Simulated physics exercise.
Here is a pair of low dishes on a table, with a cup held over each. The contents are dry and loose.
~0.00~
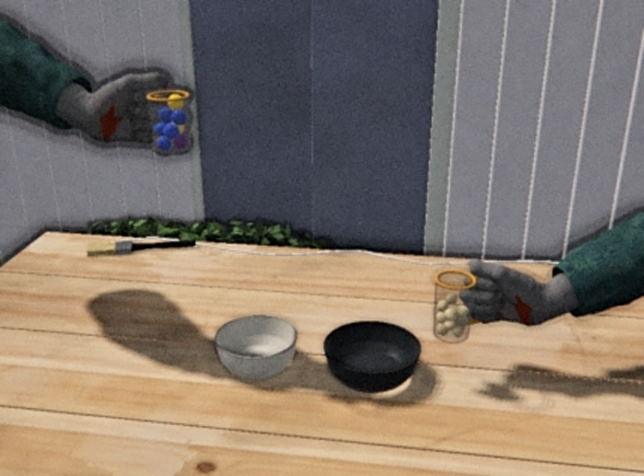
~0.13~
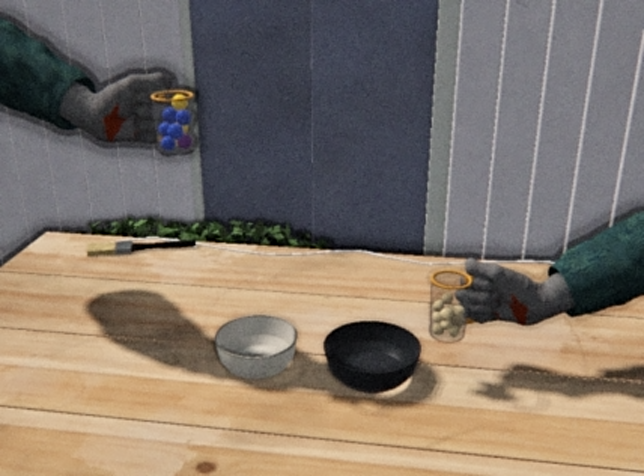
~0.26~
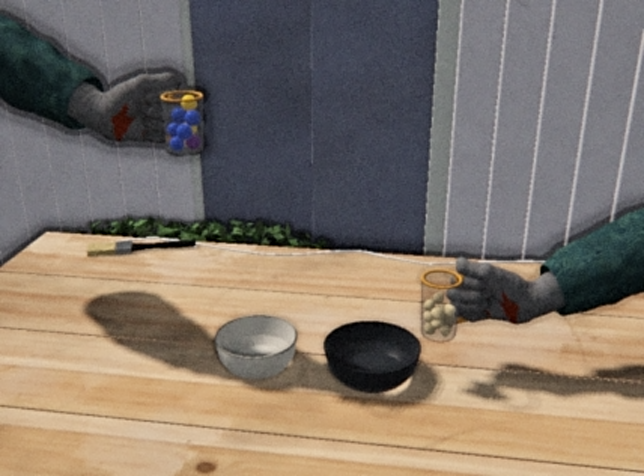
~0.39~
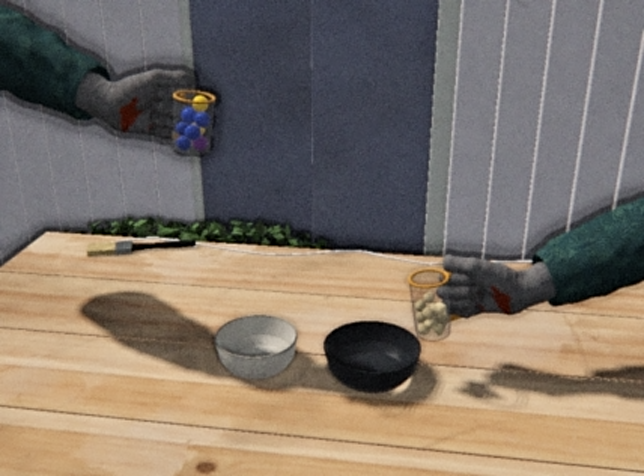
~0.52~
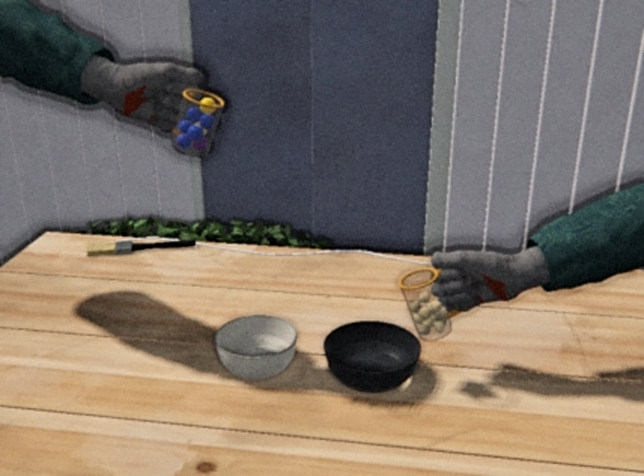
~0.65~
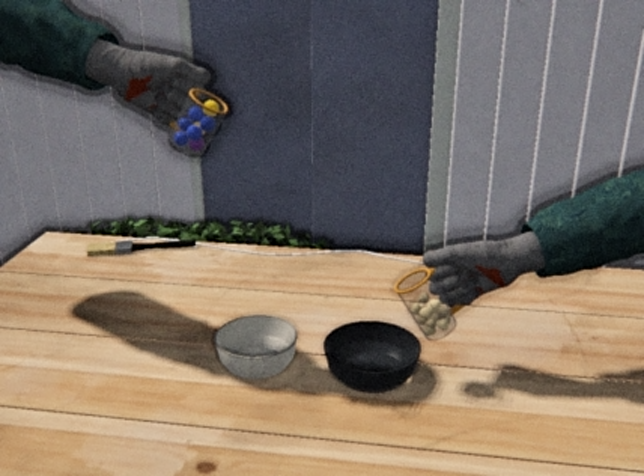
We see two gloved hands holding clear cups, one of colourful gumballs high at left and one of pale nuts lower at right, above two empty bowls; both cups shift slightly inward, then tilt gradually toward the centre.
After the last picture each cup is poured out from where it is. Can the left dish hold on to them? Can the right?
Left dish loses some pieces, right dish keeps them all.
After 1.12 s, left, the whole lot still in the cup; right, the whole lot still in the cup.
After 1.53 s, left, the bulk still in the cup, a little in the air; right, all but a few still in the cup, a little in the air.
After 1.89 s, left, near half in the dish, near a quarter outside the dish, near a third in the air; right, the whole lot in the dish.
In the end (2.8 s), left, near a third in the dish, near two thirds outside the dish; right, the whole lot in the dish, none at all outside the dish.
